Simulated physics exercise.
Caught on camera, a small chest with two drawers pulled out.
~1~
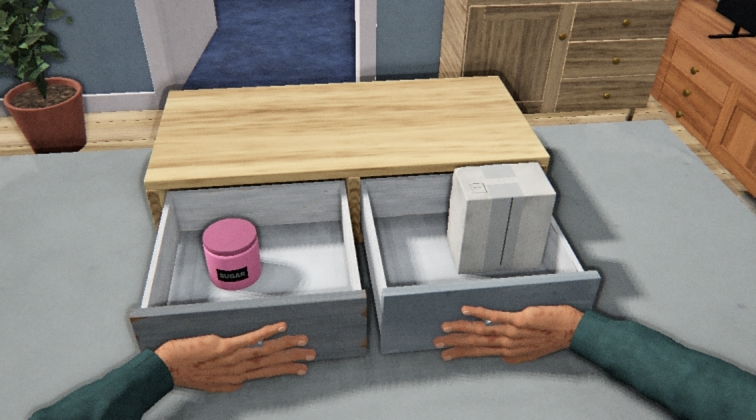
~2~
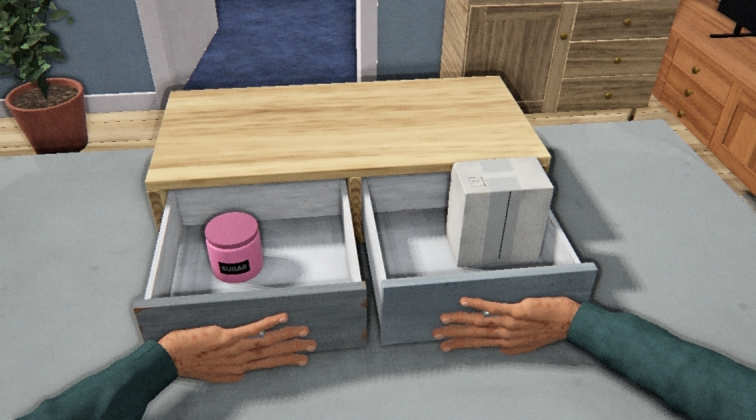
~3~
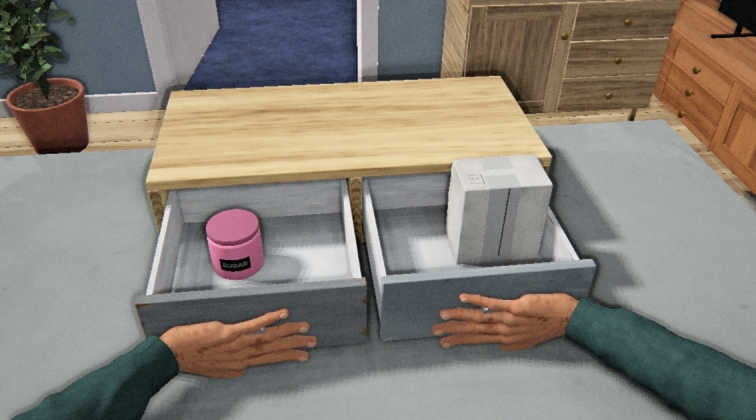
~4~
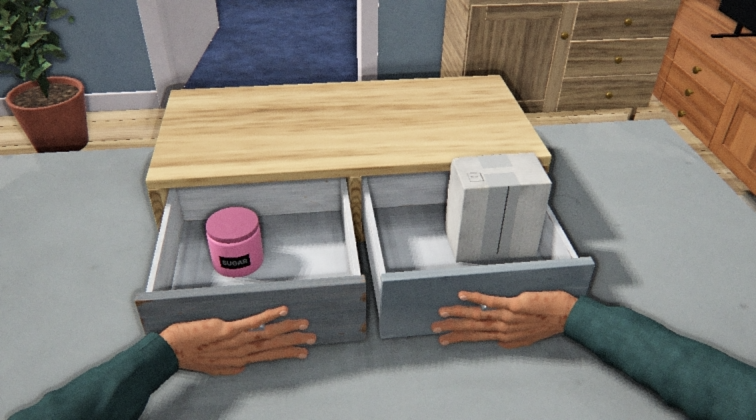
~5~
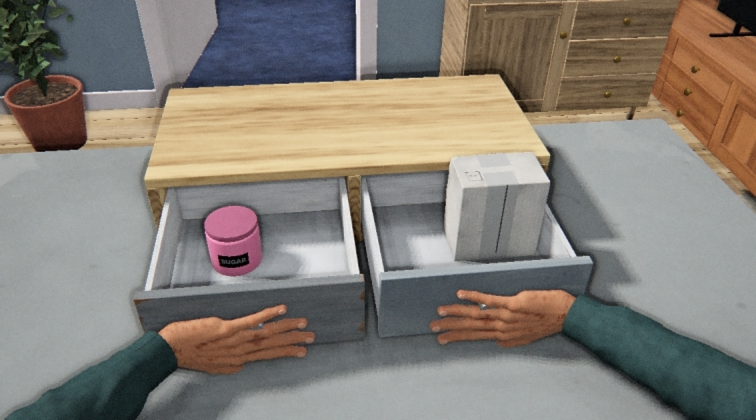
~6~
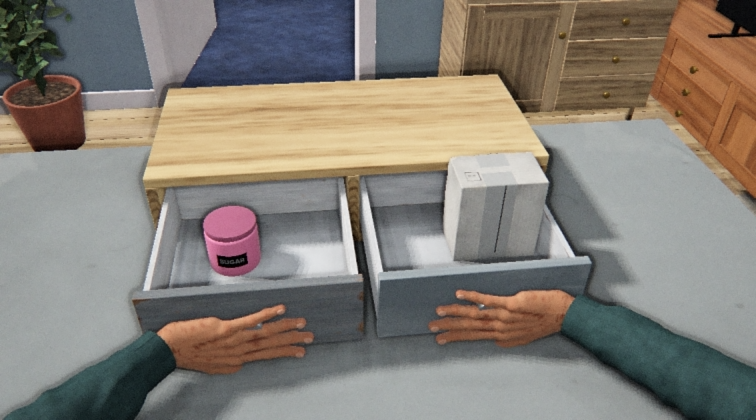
Two open drawers of a small wooden chest, the left holding a pink sugar jar and the right a white box, shift very slightly inward while two hands rest against their fronts; little else moves.
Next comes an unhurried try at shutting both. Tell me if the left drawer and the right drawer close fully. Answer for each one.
Outcome: The left drawer slides shut while the right drawer gets stuck.
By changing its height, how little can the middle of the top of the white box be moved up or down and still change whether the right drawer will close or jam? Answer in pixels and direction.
About 12 pixels, downward.
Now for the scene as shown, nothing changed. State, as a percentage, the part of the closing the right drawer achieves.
It halts at about 45 percent of the way.
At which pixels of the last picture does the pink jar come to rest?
It ends up around (239, 156).
Then, 0.36 s on from there, left drawer starting in; right drawer starting in.
Then, 0.60 s on from there, left drawer about half in; right drawer stopped, still ajar.
In the end, the left drawer goes all the way in; the right drawer will not close.
